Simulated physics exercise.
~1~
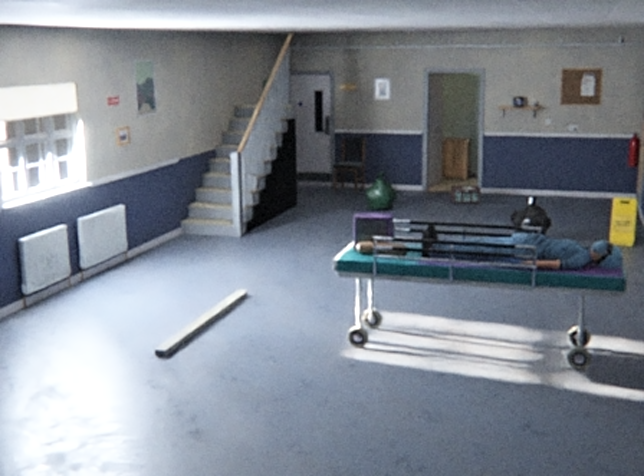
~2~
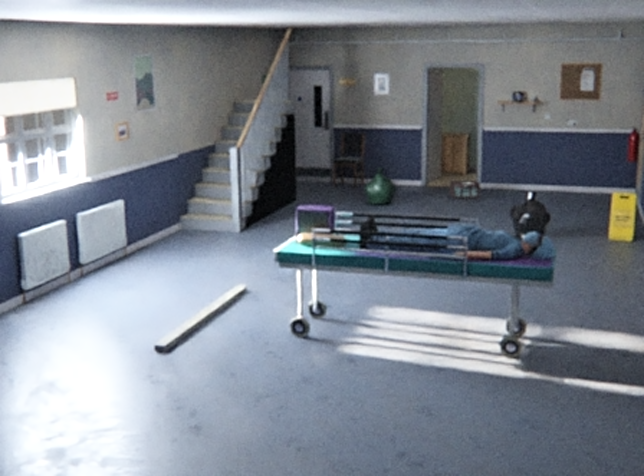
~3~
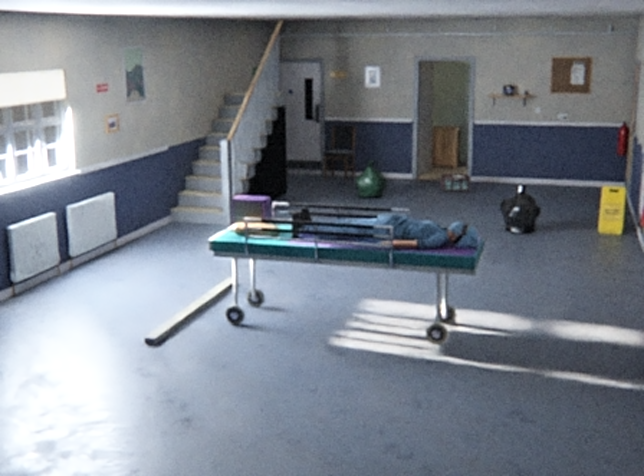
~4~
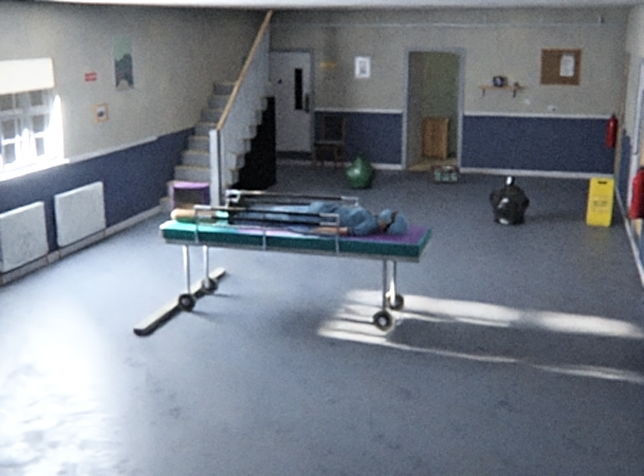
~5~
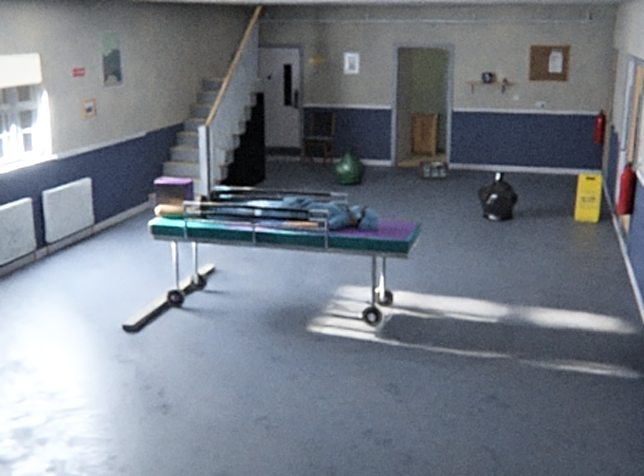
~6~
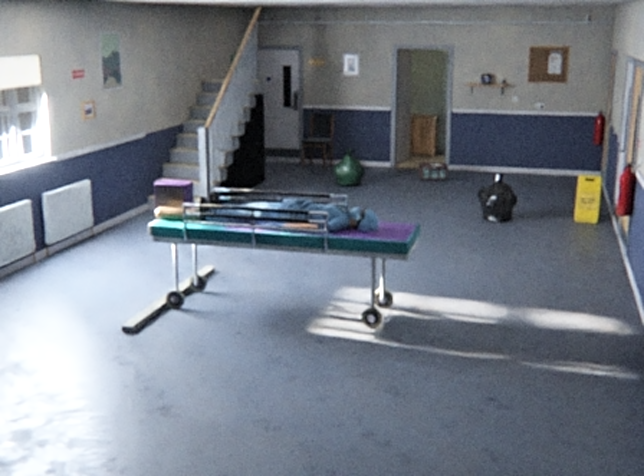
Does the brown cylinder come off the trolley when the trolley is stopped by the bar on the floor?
No, the brown cylinder stays on the trolley, still lying on top beside the person once the trolley has stopped.
